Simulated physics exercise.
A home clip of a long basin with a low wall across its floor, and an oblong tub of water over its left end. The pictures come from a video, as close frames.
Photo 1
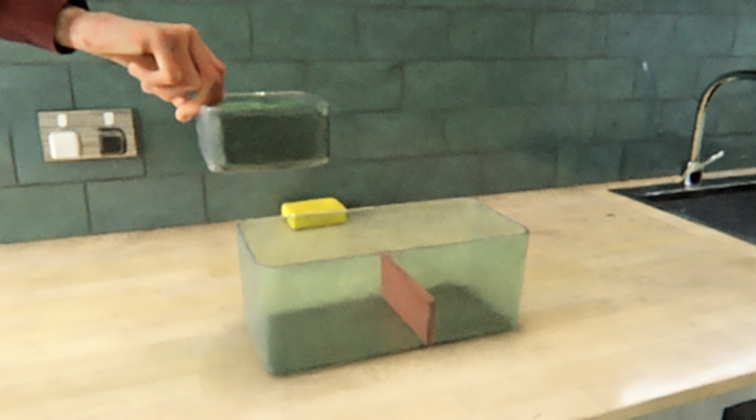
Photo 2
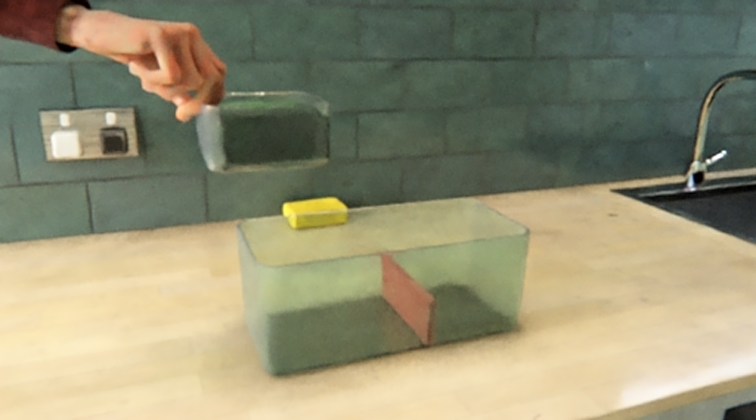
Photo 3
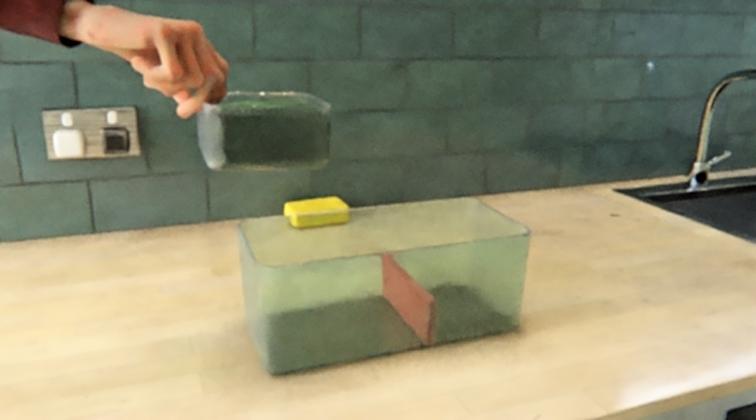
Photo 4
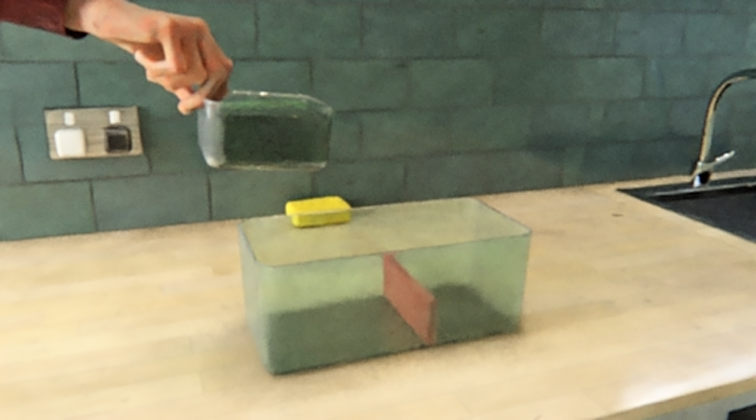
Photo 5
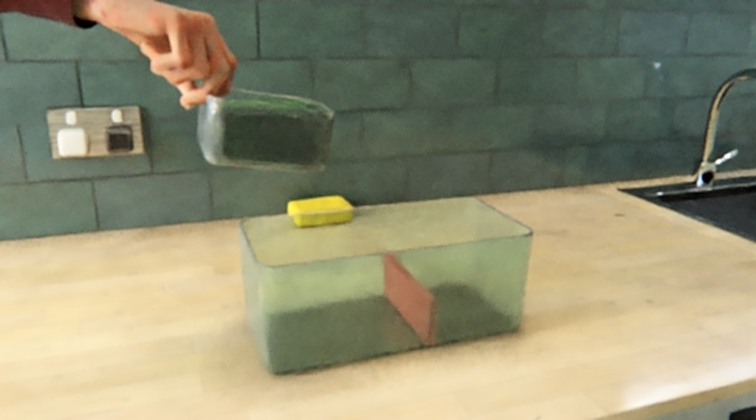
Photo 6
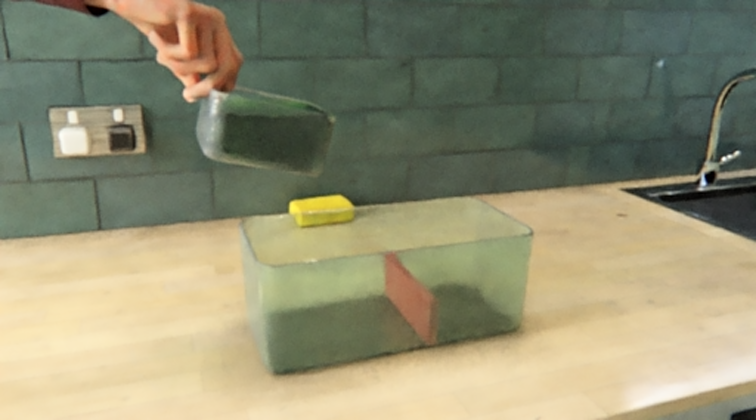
The footage shows a hand holding a clear oblong tub above the left part of a long glass basin with a low reddish wall inside; the tub stays nearly level at first, then tilts slightly, its right side dipping.
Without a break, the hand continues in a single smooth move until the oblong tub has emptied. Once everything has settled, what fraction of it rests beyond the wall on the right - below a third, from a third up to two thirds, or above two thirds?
Lower than a third.
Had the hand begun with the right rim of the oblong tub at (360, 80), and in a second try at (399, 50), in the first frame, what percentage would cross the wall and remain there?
In order, some 60 and 80 percent.
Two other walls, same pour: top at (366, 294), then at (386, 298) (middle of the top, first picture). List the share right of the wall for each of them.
The first position gives around 65 percent, the second around 40 percent.
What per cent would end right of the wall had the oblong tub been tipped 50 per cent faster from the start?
Close to 5 out of every hundred.
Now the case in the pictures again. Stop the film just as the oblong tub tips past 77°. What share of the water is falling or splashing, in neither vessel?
About 40 %.
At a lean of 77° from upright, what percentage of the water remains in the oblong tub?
Remaining share, estimated: 35 %.
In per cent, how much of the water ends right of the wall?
0 % or thereabouts.
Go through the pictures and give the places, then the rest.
In the first frame, tilt 0°; pouring edge (317, 100); surface from (201, 111) to (314, 107); the long basin's rim runs from (246, 245) to (499, 215); the wall's top is at (406, 278).
In the second frame, tilt 1°; pouring edge (318, 100); surface from (202, 111) to (315, 107).
In the third frame, tilt 2°; pouring edge (319, 102); surface from (202, 110) to (316, 108).
In the fourth frame, tilt 5°; pouring edge (321, 105); surface from (204, 109) to (317, 107).
In the fifth frame, tilt 9°; pouring edge (323, 108); surface from (205, 109) to (319, 108).
In the sixth frame, tilt 14°; pouring edge (324, 113); surface from (206, 109) to (322, 108).
A moment on, the oblong tub is tipped on its side and 34 per cent is still to pour, 27 is left of the wall and 0 right of it.
Next, the oblong tub is tipped right over and 4 per cent is still to pour, 90 is left of the wall and 1 right of it.
Then the oblong tub is tipped right over and 0 per cent is still to pour, 98 is left of the wall and 2 right of it.
Later the oblong tub is tipped right over and 0 per cent is still to pour, 98 is left of the wall and 2 right of it.
In the end 98 per cent lies left of the wall, 2 right of it and 0 outside.
